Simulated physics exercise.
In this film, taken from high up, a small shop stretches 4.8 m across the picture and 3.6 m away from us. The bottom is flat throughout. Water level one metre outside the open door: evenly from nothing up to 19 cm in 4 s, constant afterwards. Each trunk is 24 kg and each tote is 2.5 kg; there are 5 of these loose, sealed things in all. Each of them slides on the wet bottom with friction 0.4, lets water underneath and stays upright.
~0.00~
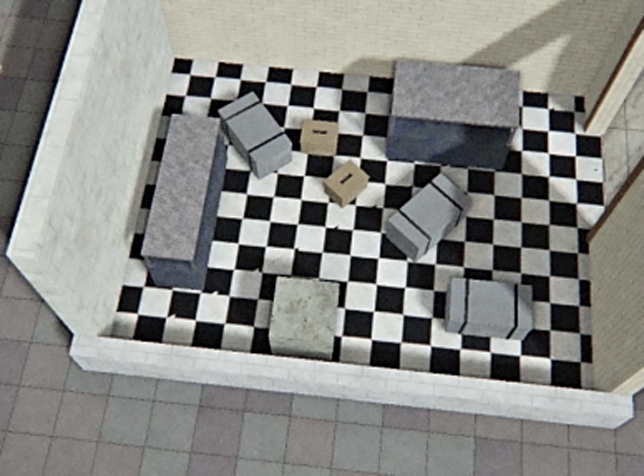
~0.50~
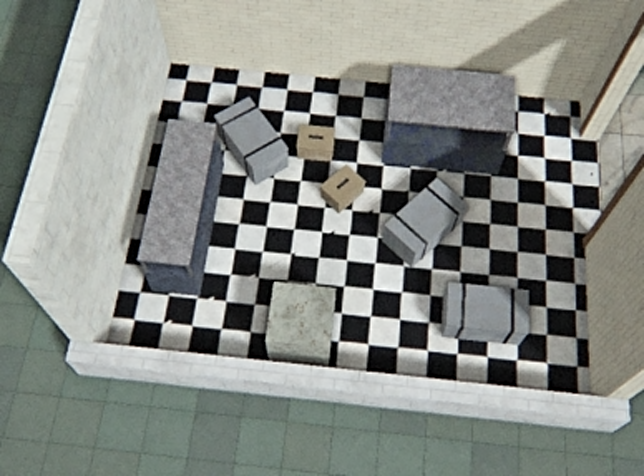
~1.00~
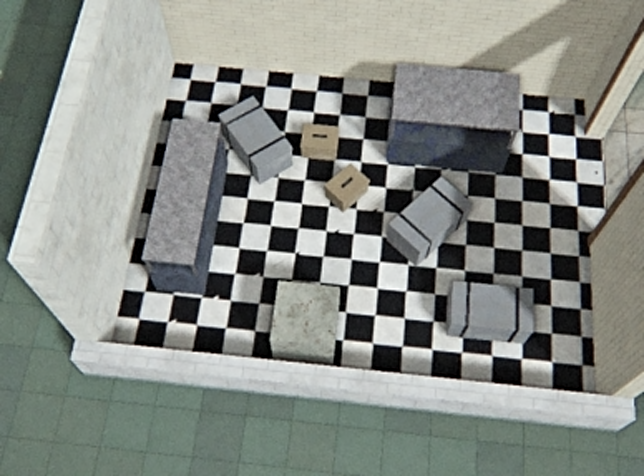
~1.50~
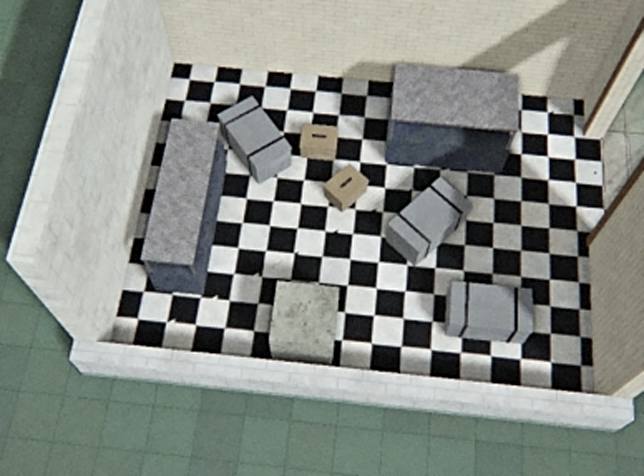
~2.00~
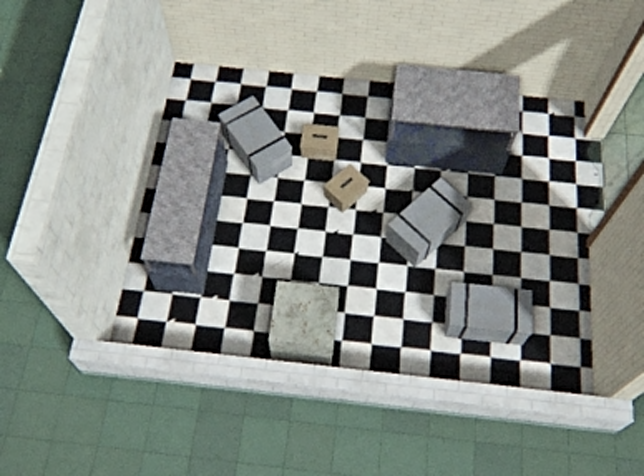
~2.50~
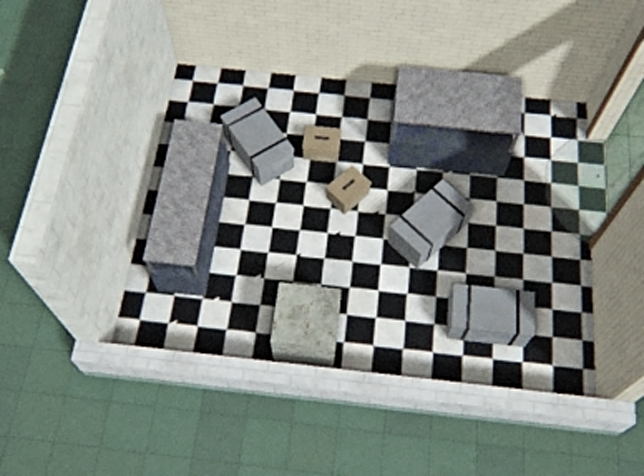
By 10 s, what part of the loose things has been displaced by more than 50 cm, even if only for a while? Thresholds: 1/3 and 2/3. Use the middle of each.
It looks set to land in the middle band, a third to two thirds.
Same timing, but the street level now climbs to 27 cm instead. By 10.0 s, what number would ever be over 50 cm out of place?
Then the count would be 5.
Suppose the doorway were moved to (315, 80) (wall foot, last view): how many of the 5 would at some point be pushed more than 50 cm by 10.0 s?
Result: 2.
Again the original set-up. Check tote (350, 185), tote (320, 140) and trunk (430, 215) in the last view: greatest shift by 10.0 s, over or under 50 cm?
One by one: Above; above; above.
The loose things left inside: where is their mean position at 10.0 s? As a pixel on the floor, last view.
(287, 213).
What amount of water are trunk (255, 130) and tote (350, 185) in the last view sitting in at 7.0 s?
Roughly 3 and 1 cm.
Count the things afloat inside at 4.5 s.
I get 0.
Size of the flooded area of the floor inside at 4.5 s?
That flooded area is roughly 4.0 m2.
After 3.5 s 0 of 5 are over 50 cm from their spots; 0 afloat.
After 4.5 s 0 of 5 are over 50 cm from their spots; 0 afloat.
After 7.0 s 3 of 5 are over 50 cm from their spots; 1 afloat.
After 10.0 s 3 of 5 are over 50 cm from their spots, and 3 have been at some point; 4 afloat.
